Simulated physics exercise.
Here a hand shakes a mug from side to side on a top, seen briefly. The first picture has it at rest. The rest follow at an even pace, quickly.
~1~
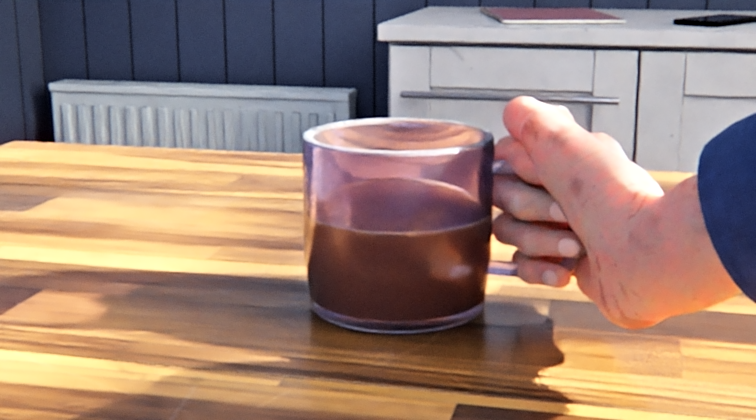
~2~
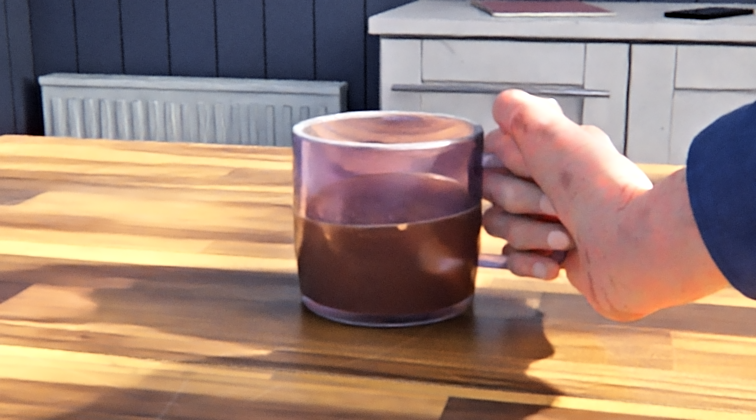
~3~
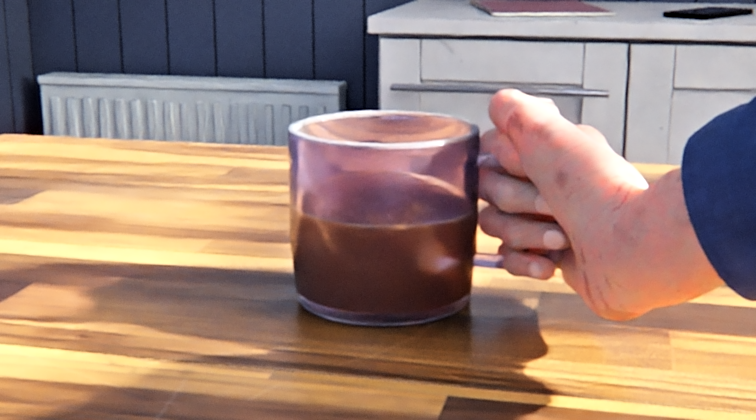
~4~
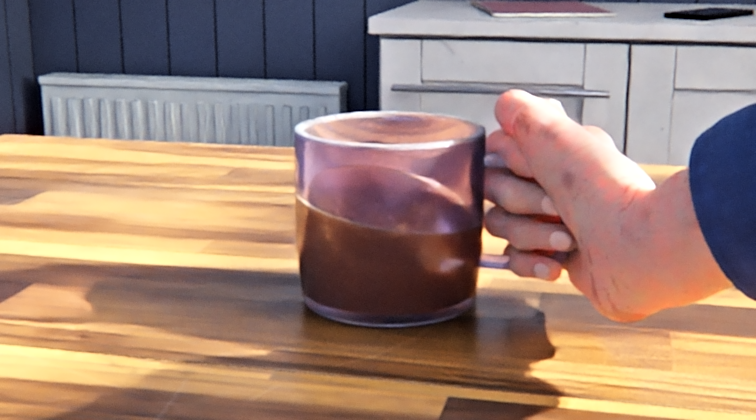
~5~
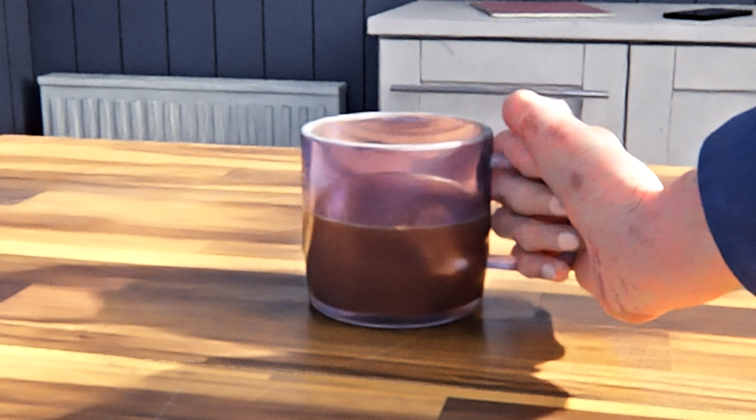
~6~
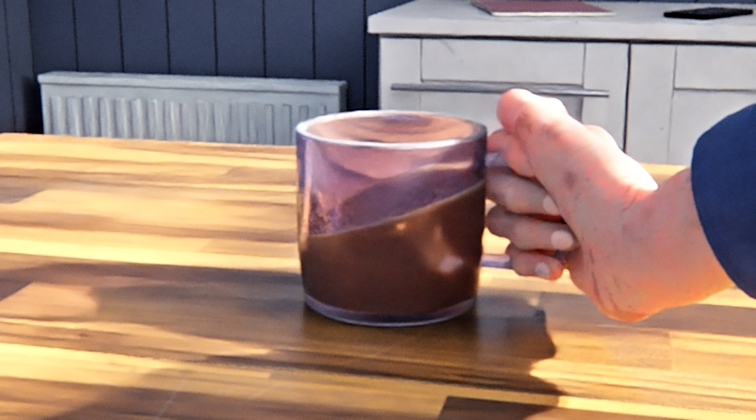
A hand slides a half-full mug left, then right, then slightly left, sloshing the brown drink.
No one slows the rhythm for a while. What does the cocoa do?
I expect it will overflow at this pace.
Next, the highest wave so far comes most of the way to the rim.
After that, the highest wave so far goes over the rim.
Finally, the highest wave so far goes over the rim; some is on the top.
